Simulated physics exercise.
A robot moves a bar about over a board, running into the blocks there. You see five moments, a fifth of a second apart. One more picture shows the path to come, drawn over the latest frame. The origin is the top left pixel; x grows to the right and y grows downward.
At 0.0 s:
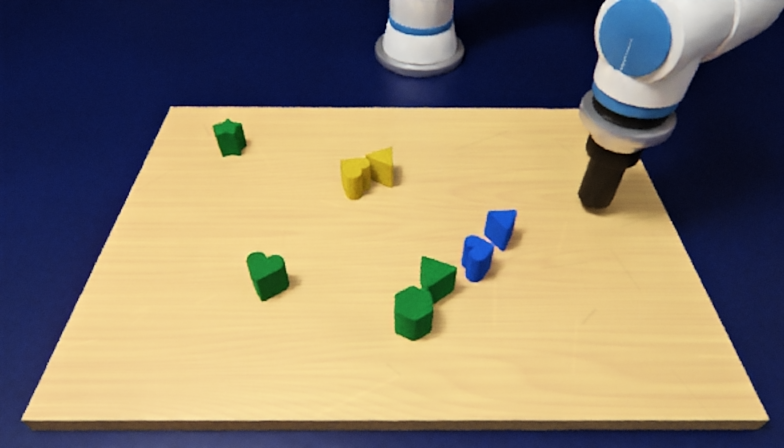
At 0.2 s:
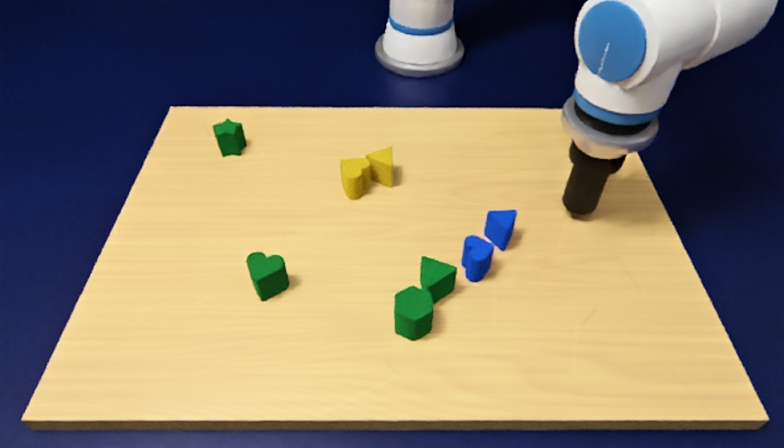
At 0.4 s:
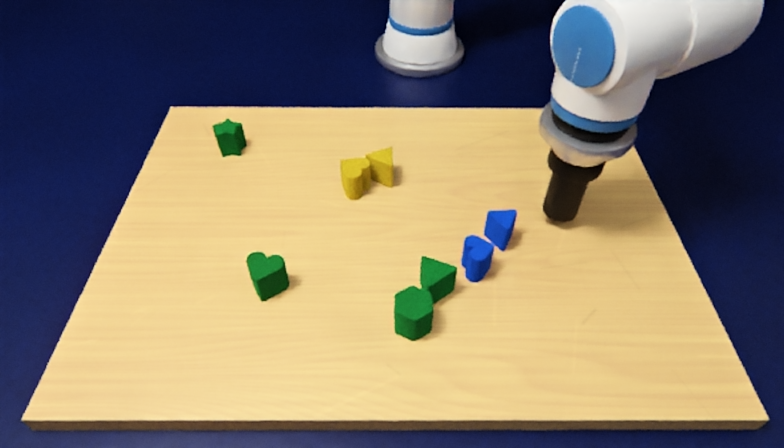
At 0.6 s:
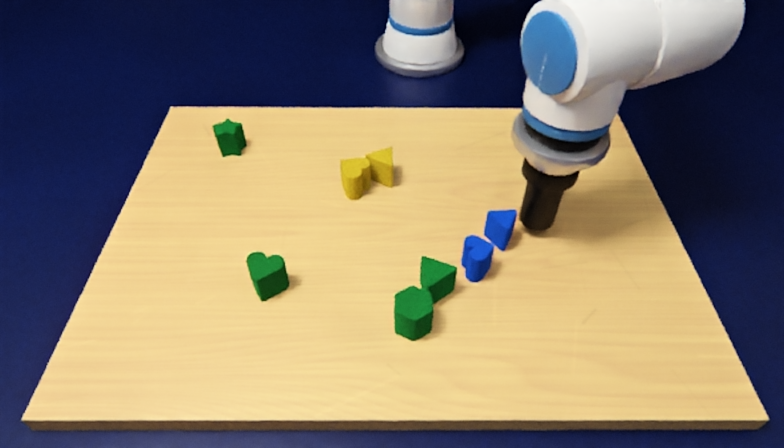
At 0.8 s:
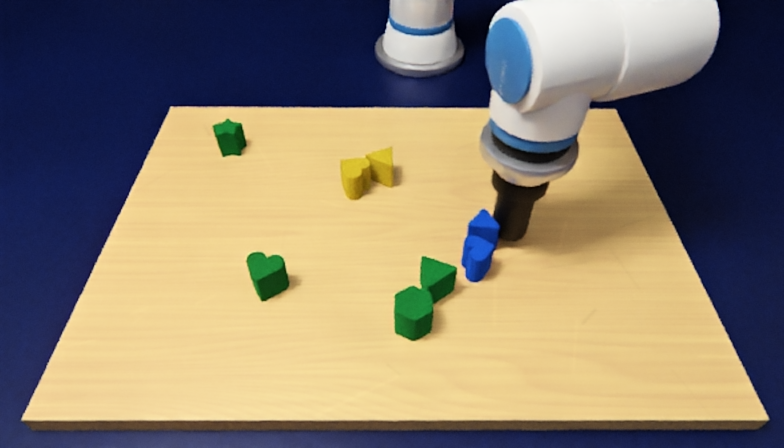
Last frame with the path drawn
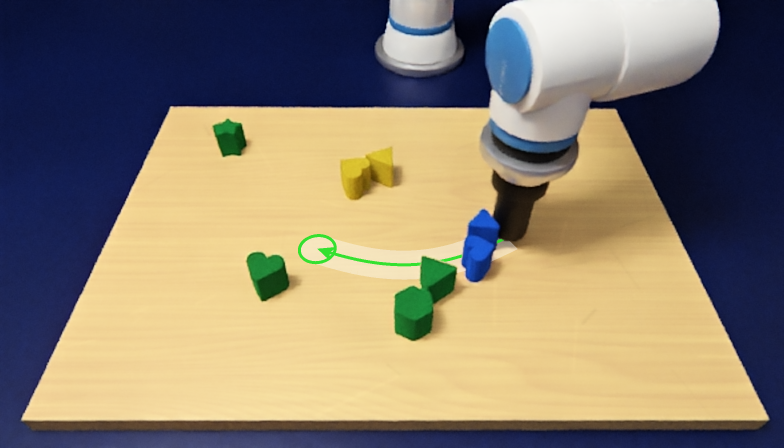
A robot arm moved its black bar left and slightly toward the viewer across a wooden board of green, yellow and blue blocks, then nudged the blue triangular block left, beside the blue heart.
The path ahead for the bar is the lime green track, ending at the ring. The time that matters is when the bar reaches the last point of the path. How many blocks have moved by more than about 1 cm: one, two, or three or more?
I expect two blocks to be moved by more than 1 cm.
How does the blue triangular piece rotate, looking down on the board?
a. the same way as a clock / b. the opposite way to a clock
The answer is a.
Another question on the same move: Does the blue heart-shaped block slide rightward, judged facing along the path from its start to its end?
No, it doesn't check out.
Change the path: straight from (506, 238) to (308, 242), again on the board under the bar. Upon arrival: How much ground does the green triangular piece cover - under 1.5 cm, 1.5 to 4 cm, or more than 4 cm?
Distance: Less than 1.5 cm.
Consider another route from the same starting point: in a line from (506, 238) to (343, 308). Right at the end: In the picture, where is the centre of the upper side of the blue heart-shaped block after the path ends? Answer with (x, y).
My prediction: (468, 261).
Path on the board, from (506, 238) via (449, 259) and (382, 264), ending at (317, 249).
What follows on the original path. One third of the way, bar (449, 252); blue heart-shaped block (467, 260), turned 50° anticlockwise; blue triangular piece (424, 228), turned 50° clockwise.
Two thirds of the way, bar (381, 256); blue heart-shaped block (467, 260), turned 50° anticlockwise; blue triangular piece (389, 219), turned 115° clockwise.
At the end, bar (316, 241); green triangular piece in place; blue heart-shaped block (467, 260), turned 50° anticlockwise; blue triangular piece (388, 219), turned 115° clockwise.
